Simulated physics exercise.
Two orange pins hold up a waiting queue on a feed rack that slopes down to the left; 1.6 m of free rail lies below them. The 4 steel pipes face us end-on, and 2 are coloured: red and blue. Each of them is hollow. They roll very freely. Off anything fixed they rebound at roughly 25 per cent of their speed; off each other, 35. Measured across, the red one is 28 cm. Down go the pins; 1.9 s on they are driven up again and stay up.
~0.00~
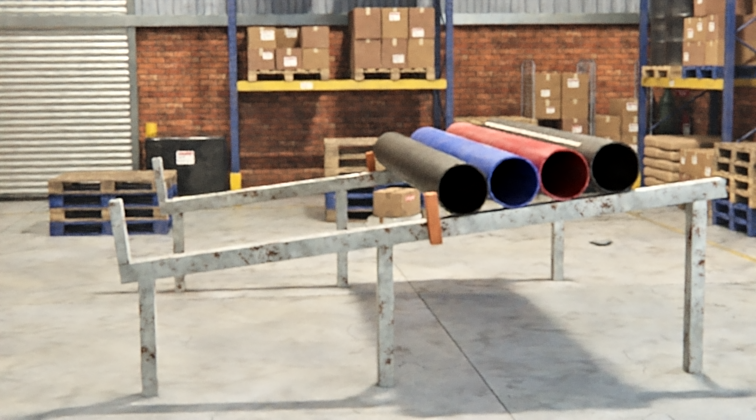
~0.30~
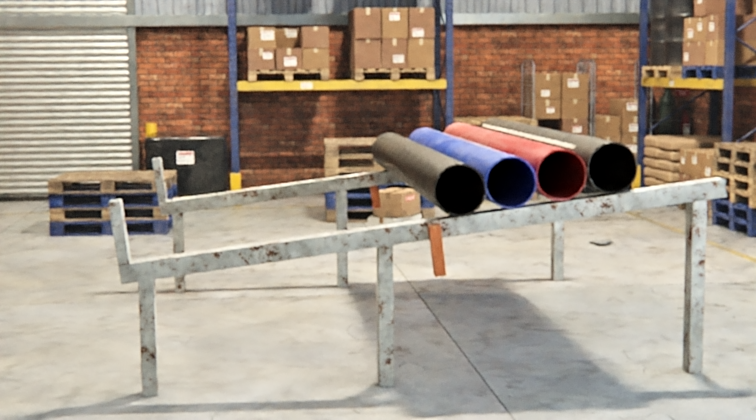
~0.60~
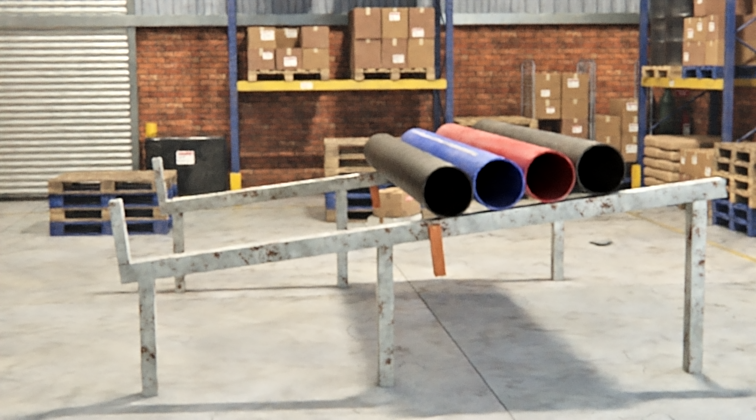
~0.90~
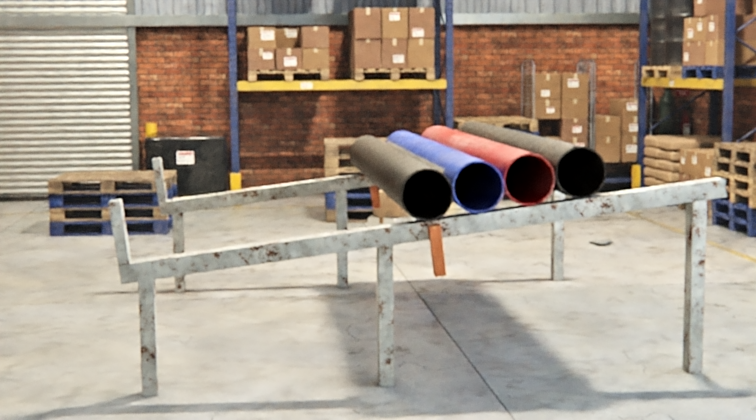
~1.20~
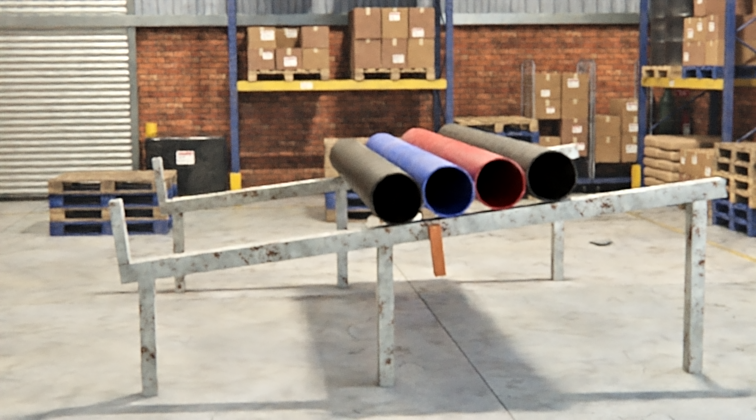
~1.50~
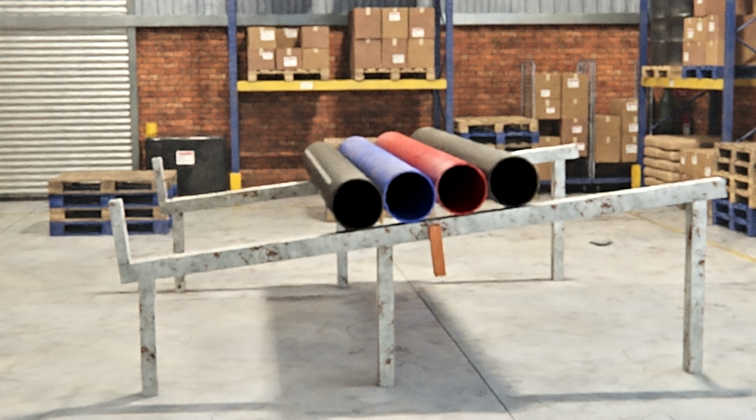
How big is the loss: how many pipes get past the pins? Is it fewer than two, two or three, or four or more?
Lab note: Total 4, passing = four or more.
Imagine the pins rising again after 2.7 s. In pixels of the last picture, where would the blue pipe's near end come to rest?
Around pixel (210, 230).
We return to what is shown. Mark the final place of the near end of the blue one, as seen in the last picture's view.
Around (208, 225).
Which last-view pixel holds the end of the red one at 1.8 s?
Around pixel (415, 196).
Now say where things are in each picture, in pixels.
The first frame shows red at (566, 175), blue at (514, 182); pins up; the rack falls 7°.
The second frame shows red at (563, 176), blue at (511, 183); pins down.
The third frame shows red at (551, 177), blue at (499, 184); pins down; the first has rolled 10 cm.
The fourth frame shows red at (531, 180), blue at (479, 187); pins down; the first has rolled 20 cm.
The fifth frame shows red at (501, 184), blue at (449, 191); pins down; the first has rolled 35 cm.
The sixth frame shows red at (463, 190), blue at (410, 197); pins down; the first has rolled 55 cm.
After 1.7 s, red is on the rails, 5 cm above the pins, rolling left; blue is on the rails, 25 cm below the pins, rolling left; 2 through so far.
After 1.8 s, red is on the rails, 10 cm below the pins, rolling left; blue is on the rails, 35 cm below the pins, rolling left; 3 through so far.
After 2.0 s, red is on the rails, 30 cm below the pins, rolling left; blue is on the rails, 55 cm below the pins, rolling left; 3 through so far.
After 2.2 s, red is on the rails, 50 cm below the pins, rolling left; blue is on the rails, 80 cm below the pins, rolling left; 4 through so far.
At rest (2.7 s), red is on the rails, 90 cm below the pins; blue is on the rails, 115 cm below the pins; 4 through so far.
